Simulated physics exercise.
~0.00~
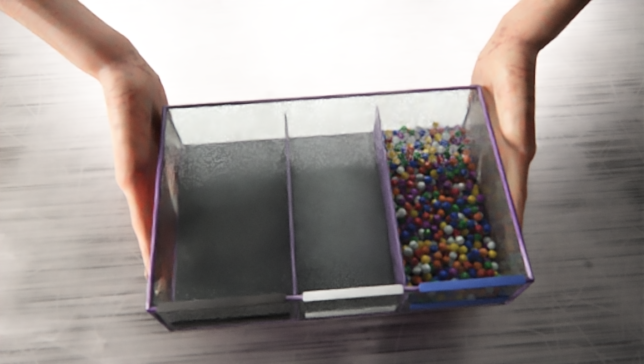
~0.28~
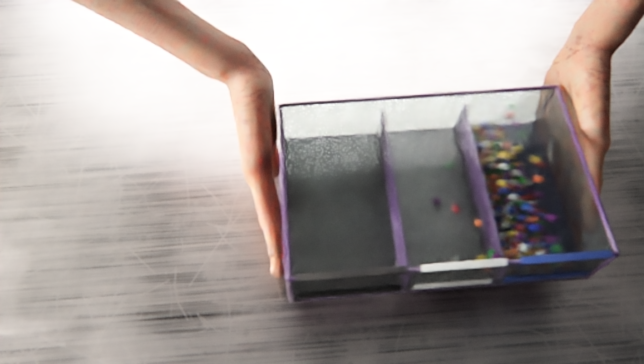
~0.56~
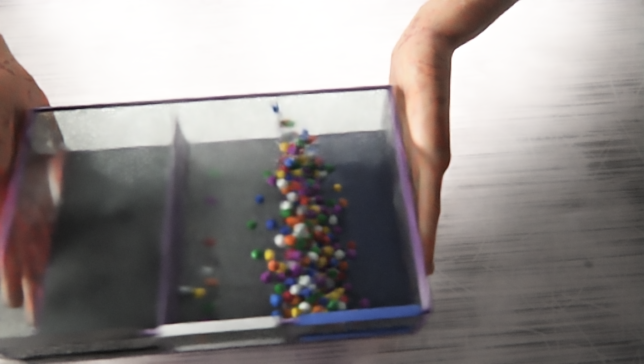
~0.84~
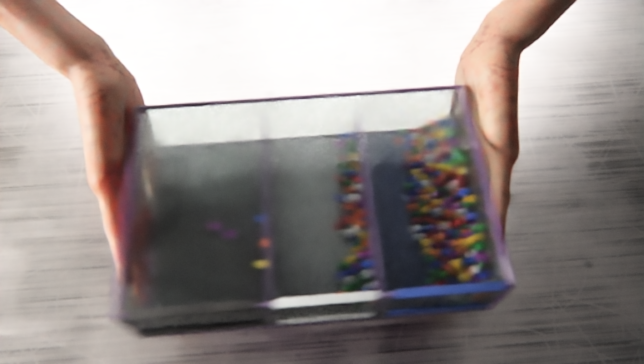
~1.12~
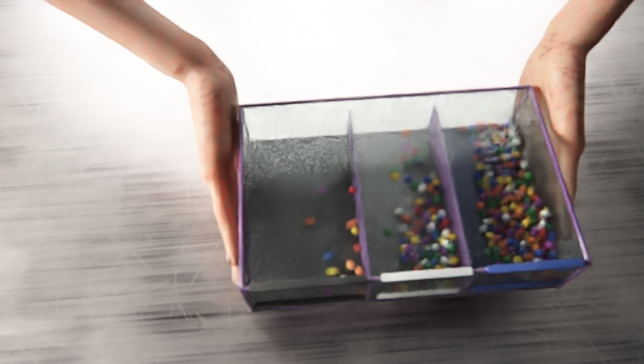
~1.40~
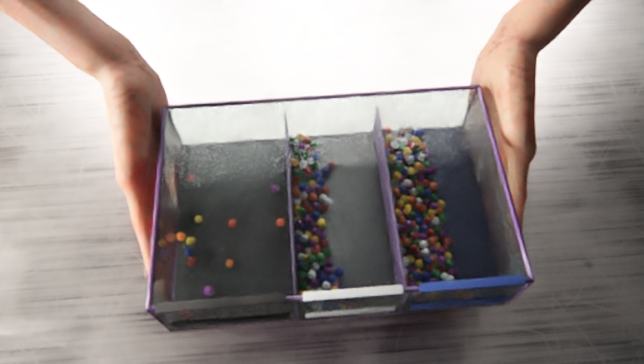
Over a grey streaked surface, two hands shake a clear box, spreading beads leftward across compartments.
